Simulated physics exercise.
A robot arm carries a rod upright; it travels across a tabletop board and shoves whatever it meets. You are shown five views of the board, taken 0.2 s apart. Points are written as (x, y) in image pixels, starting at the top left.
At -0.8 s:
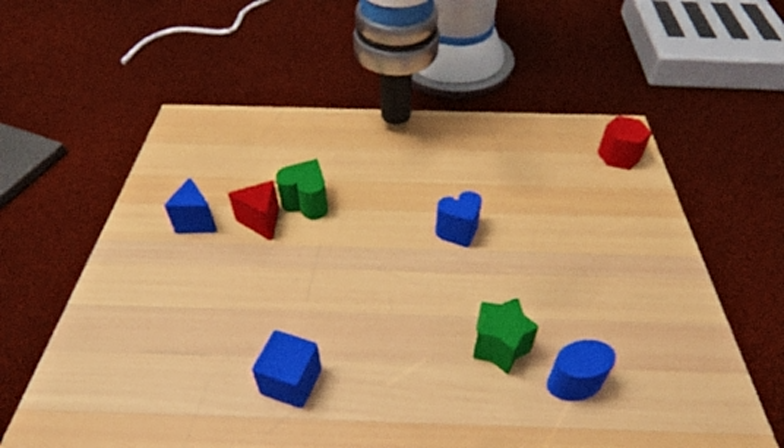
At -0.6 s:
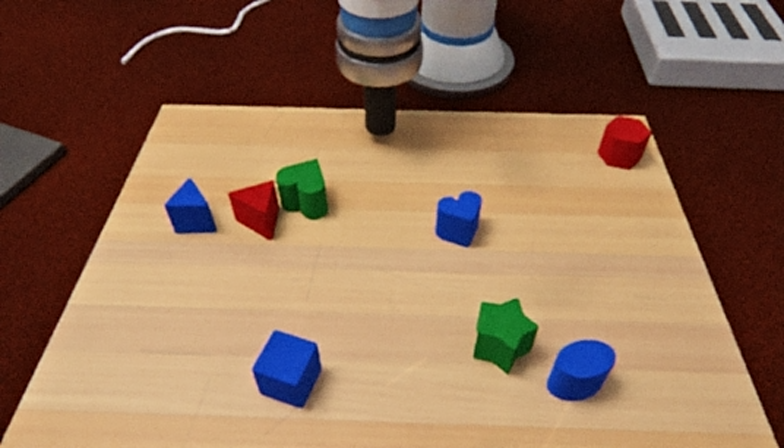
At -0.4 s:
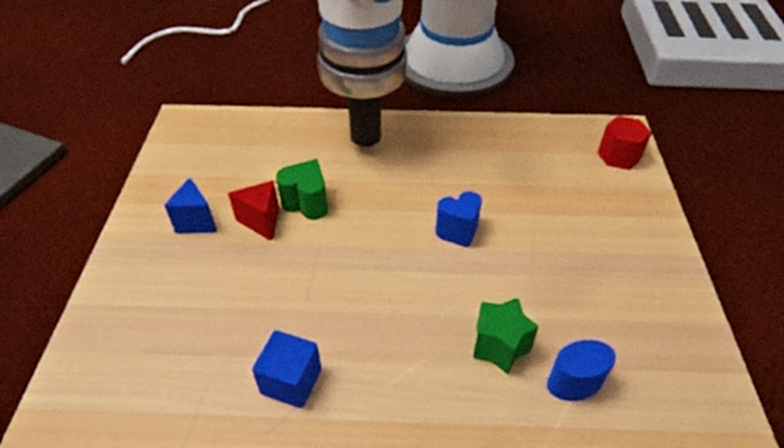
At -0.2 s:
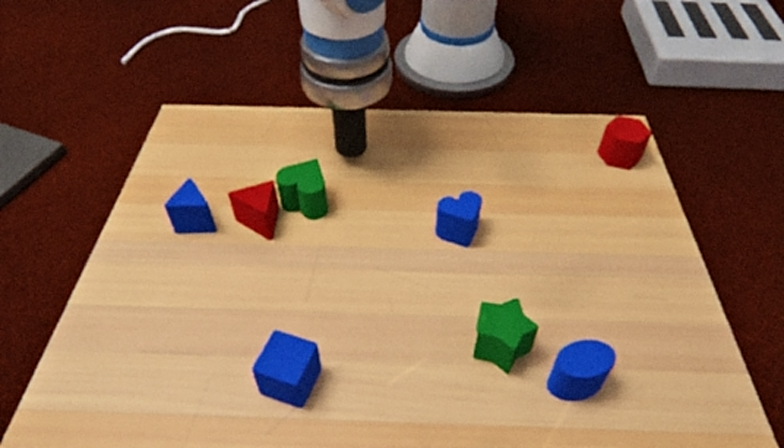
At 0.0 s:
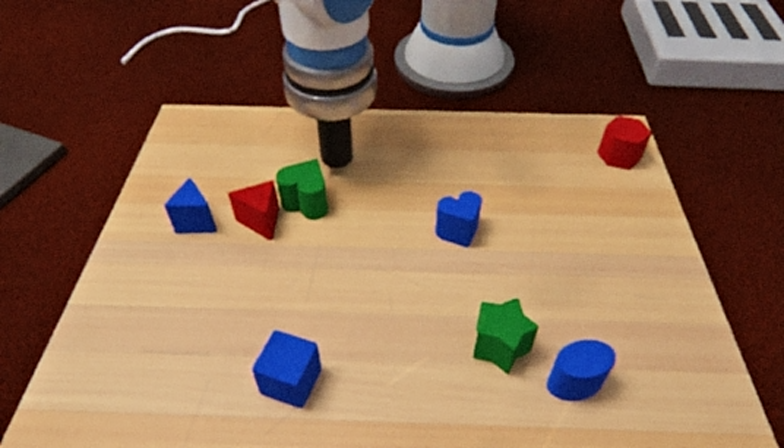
Robot arm with a dark rod moving left and nearer over a wooden board, while the red, blue and green blocks stay still.
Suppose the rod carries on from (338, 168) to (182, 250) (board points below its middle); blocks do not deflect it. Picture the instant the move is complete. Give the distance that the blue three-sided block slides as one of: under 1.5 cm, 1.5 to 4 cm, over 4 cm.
It goes 1.5 to 4 cm.
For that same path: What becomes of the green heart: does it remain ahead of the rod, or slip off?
I believe the green heart loses its place ahead of the rod and slips off.
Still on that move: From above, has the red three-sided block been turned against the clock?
Answer: Yes.
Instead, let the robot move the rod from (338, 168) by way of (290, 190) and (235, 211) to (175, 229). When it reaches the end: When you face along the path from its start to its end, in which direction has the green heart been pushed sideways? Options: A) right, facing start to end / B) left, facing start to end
Answer: B.
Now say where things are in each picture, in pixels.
Rod tip at (396, 116); block tops, blue three-sided block at (187, 195); red three-sided block at (255, 195); green heart at (303, 175), in the first frame.
Rod at (381, 127); blocks unchanged, in the second frame.
Rod at (366, 137); blocks unchanged, in the third frame.
Rod at (351, 148); blocks unchanged, in the fourth frame.
Rod at (337, 158); blue three-sided block at (187, 195); red three-sided block at (255, 195); green heart at (303, 175), in the fifth frame.
The first path, step by step. One third of the way, rod at (288, 183); green heart at (298, 189).
Two thirds of the way, rod at (235, 211); red three-sided block at (228, 224), turned 60° anticlockwise; green heart at (298, 191).
At the end, rod at (178, 240); blue three-sided block at (163, 200), turned 80° clockwise; red three-sided block at (220, 230), turned 115° anticlockwise; green heart at (298, 191).
